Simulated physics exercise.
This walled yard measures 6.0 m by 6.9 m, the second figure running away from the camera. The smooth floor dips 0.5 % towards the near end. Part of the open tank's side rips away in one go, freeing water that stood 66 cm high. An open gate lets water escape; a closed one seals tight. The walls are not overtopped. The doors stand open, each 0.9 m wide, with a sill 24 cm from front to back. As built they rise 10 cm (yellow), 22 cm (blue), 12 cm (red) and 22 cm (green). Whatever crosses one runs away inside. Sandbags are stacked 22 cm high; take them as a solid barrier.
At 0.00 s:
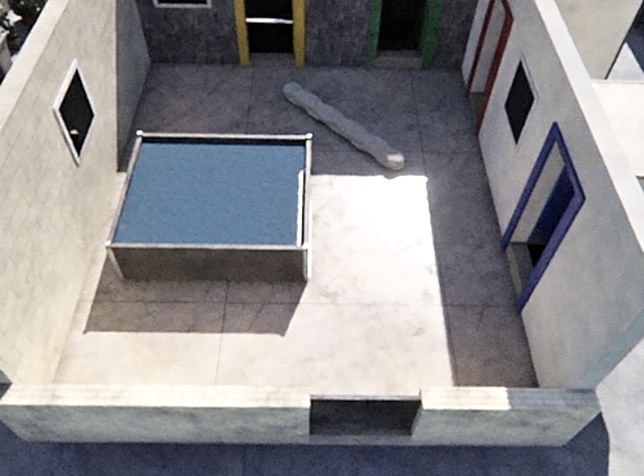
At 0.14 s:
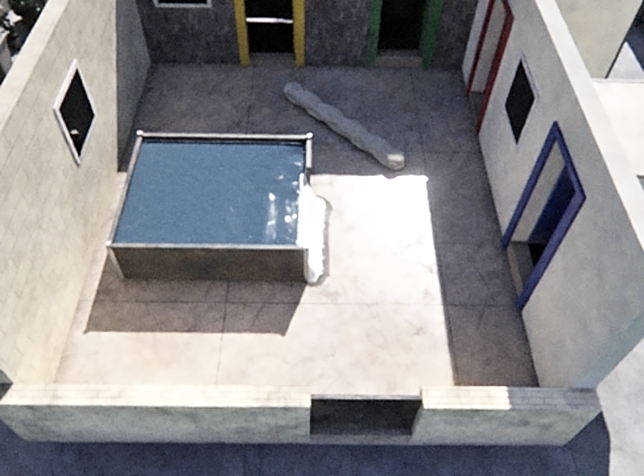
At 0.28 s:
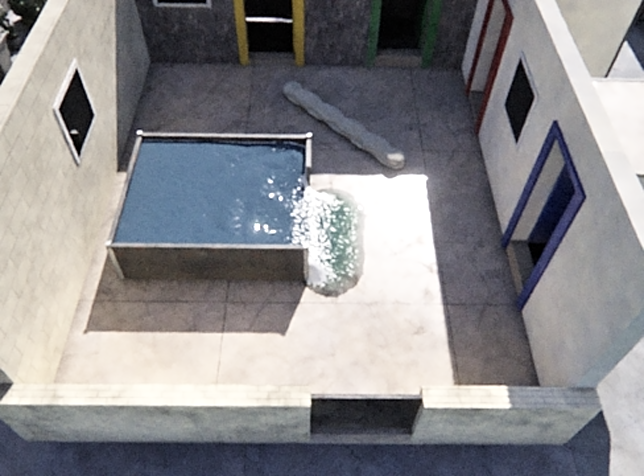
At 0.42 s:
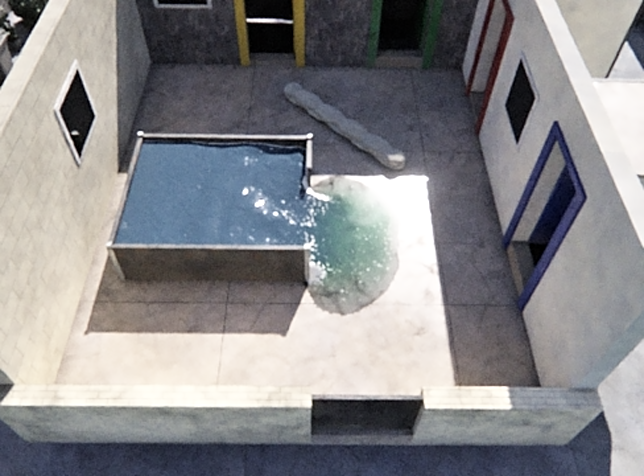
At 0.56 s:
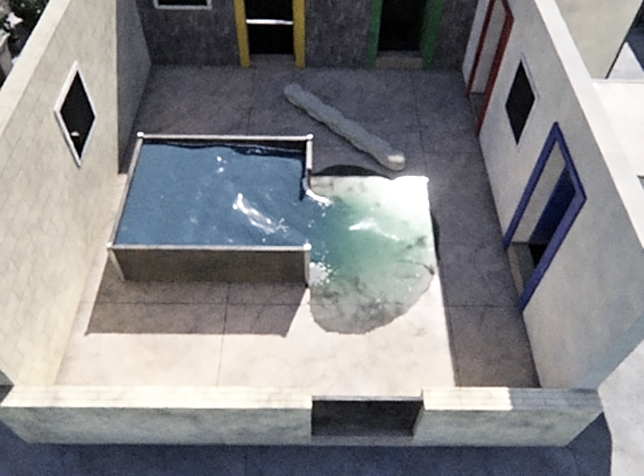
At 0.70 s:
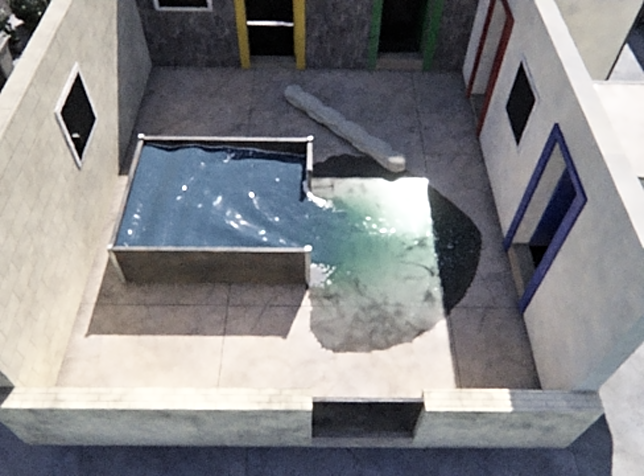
A raised open tank of blue water stands on the left of a pale walled yard, seen from high above the near wall by a camera that stays still. Yellow and green doorways line the dark back wall, red and blue ones the right wall, and a lumpy grey sandbag row lies behind the tank. Water bursts from the tank's right side and spreads rightward in a widening, greenish, rounded sheet across the floor.
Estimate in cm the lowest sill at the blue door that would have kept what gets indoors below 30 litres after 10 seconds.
It would have to be roughly 28 cm high.
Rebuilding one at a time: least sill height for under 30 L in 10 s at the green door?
Roughly 10.5 cm at green.
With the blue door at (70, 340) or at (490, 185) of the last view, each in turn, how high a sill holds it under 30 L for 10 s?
About 13.5 and 20 cm.
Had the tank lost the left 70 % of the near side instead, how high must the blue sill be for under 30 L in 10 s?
Some 14.5 cm.
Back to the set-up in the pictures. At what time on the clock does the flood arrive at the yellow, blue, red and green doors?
Yellow 4.0 s, blue 0.9 s, red 1.8 s, green 2.8 s.
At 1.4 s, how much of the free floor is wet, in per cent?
Some 30 per cent of it.
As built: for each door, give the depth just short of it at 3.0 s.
In cm: Yellow 0, blue 30, red 9, green 10.
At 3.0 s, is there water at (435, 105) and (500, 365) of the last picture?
In turn: Flooded, wet.
After 1.4 s water covers 30 % of the floor, deepest (36 cm) near (321, 248); 33 cm at the blue door, 10 litres in over its 22 cm sill.
After 3.0 s water covers 40 % of the floor, deepest (37 cm) near (546, 419); 30 cm at the blue door, 79 litres in over its 22 cm sill.
After 10.0 s water covers 95 % of the floor, deepest (14 cm) near (230, 417); 9 cm at the blue door, 96 litres in over its 22 cm sill.
At the blue door as built, the water arrived by 0.9 s and peaked near 36 cm at 2.2 s.
Run again over the same 10 s with other heights there, 67 litres in over 24 cm, 6 litres over 32 cm. The limit of 30 litres is kept from about 28 cm up.
